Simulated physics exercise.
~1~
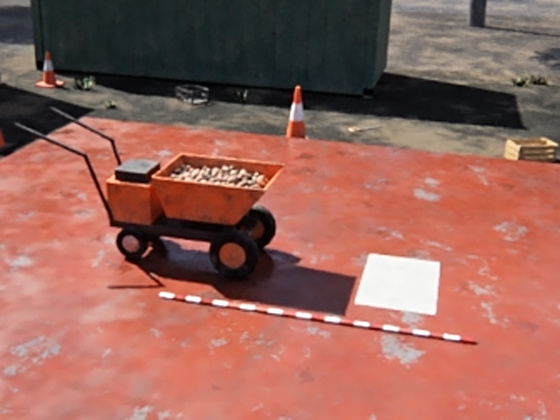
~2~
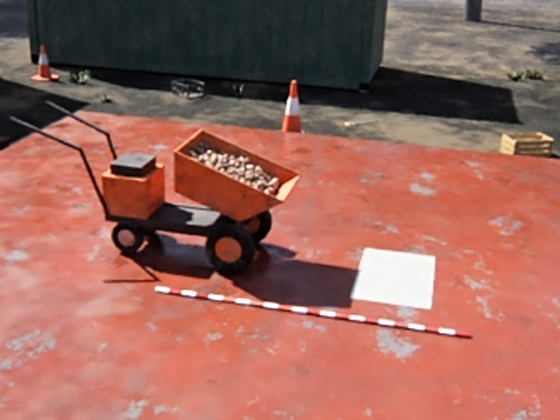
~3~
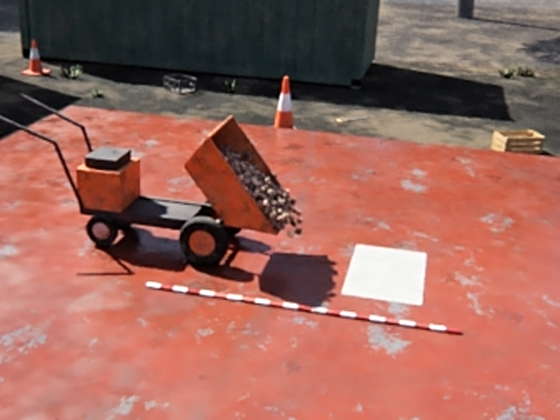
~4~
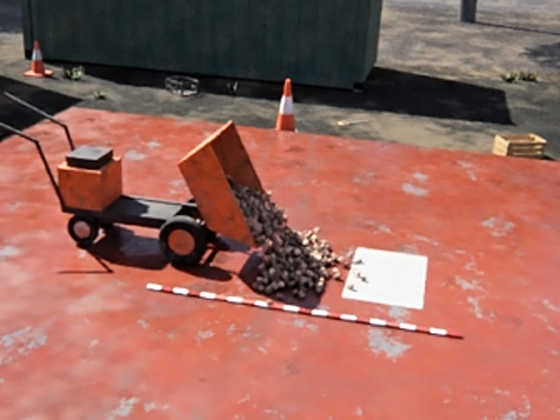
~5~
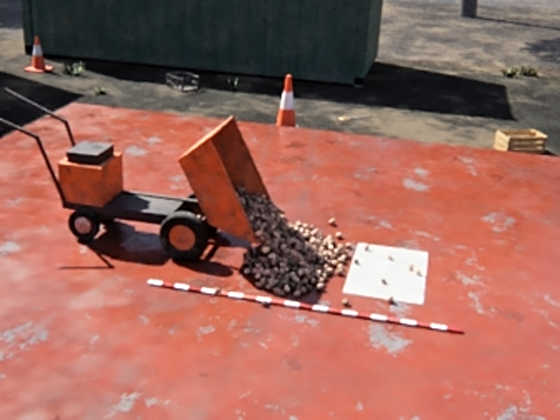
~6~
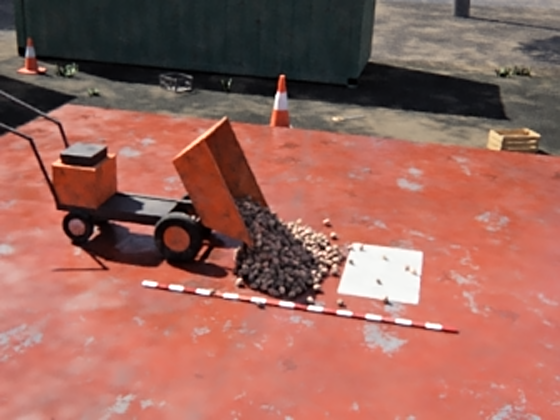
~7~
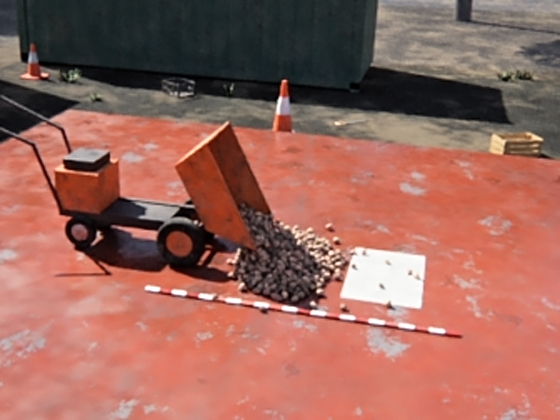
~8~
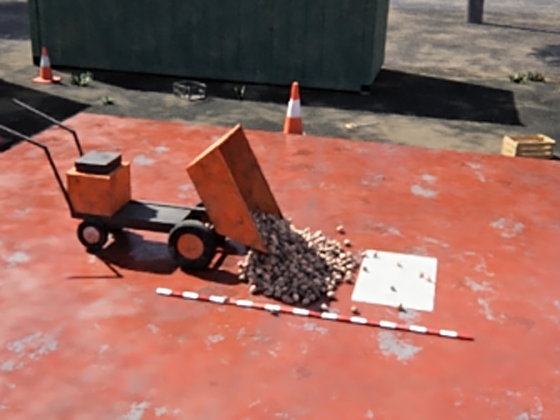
An orange barrow's tray tipped steeply to the right on the red ground, and its load of small stones slid out into a heap just short of a white sheet, with only a few stray stones ending up on the sheet.
